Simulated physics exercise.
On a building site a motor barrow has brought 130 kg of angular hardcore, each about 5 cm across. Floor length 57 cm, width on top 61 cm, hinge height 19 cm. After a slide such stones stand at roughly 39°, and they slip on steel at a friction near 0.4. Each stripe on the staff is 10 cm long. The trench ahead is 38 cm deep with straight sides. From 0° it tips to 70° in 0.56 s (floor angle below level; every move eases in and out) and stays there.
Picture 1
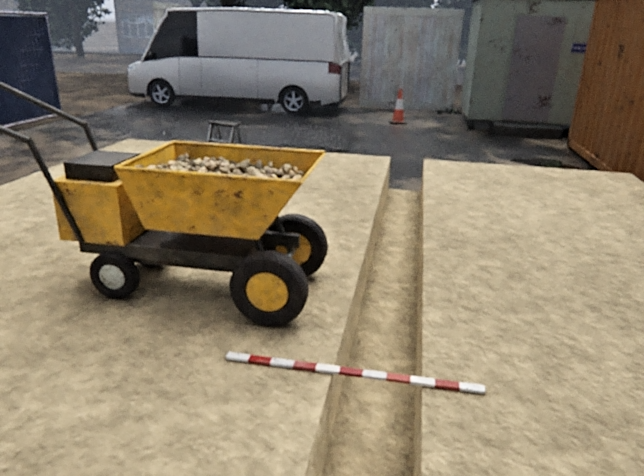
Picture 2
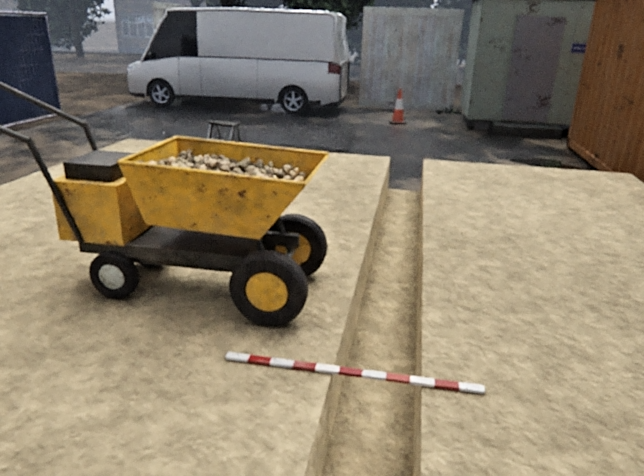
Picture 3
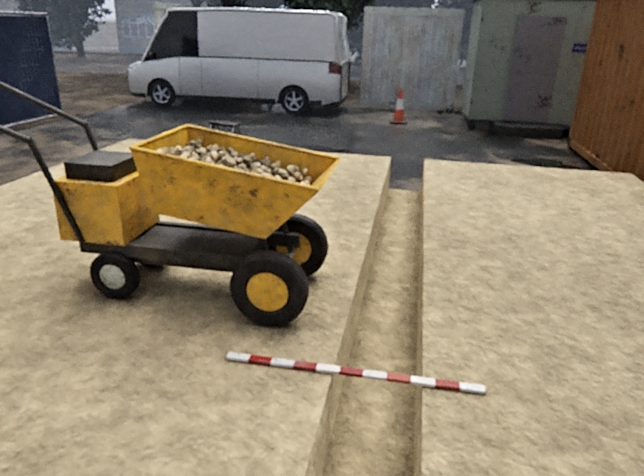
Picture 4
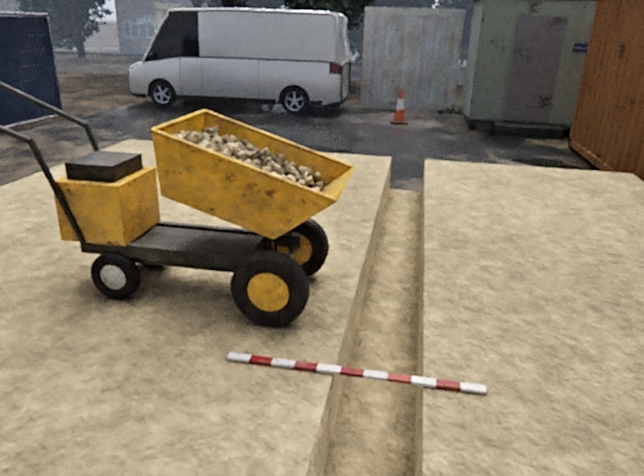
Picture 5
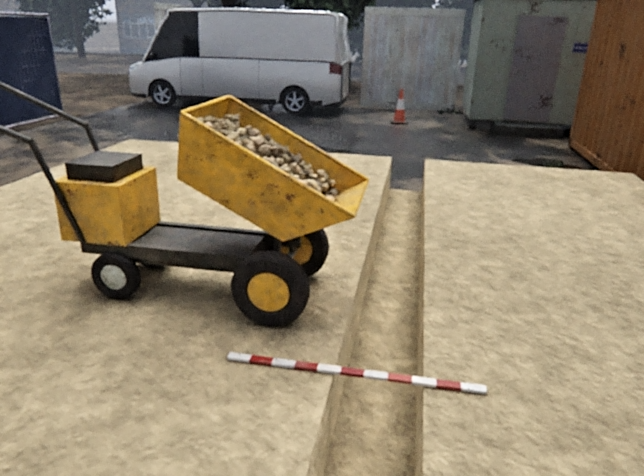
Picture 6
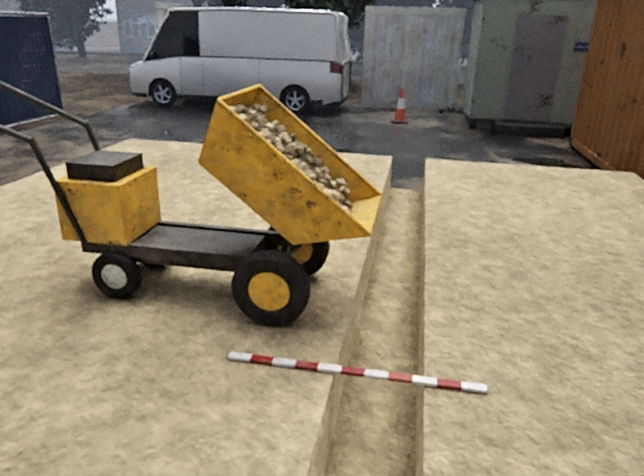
A small yellow motor barrow loaded with stones stood beside a narrow trench, and its skip tilted steeply forward to the right, the back end rising while the stones stayed inside.
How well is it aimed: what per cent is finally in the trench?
Some 27 per cent of it.
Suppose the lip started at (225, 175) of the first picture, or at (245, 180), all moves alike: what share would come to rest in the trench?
First some 75, then 75 per cent.
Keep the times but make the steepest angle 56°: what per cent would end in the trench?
In that case some 15 per cent.
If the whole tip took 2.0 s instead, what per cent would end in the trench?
Then about 55 per cent.
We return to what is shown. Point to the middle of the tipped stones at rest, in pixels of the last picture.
Near (463, 315).
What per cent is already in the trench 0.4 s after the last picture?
Some 10 per cent.
Then, 0.1 s after the last picture the floor is at 59°, 100 % in the skip; the foremost stones are at (376, 237).
Then, 0.4 s after the last picture the floor is at 70°, 77 % in the skip, 8 % in the trench, 15 % past the trench; the foremost stones are at (465, 326).
Then, 0.7 s after the last picture the floor is at 70°, 23 % in the skip, 16 % in the trench, 61 % past the trench; the foremost stones are at (643, 338).
Then, 2.7 s after the last picture the floor is at 70°, 14 % in the skip, 27 % in the trench, 59 % past the trench; the foremost stones are past the picture's edge.
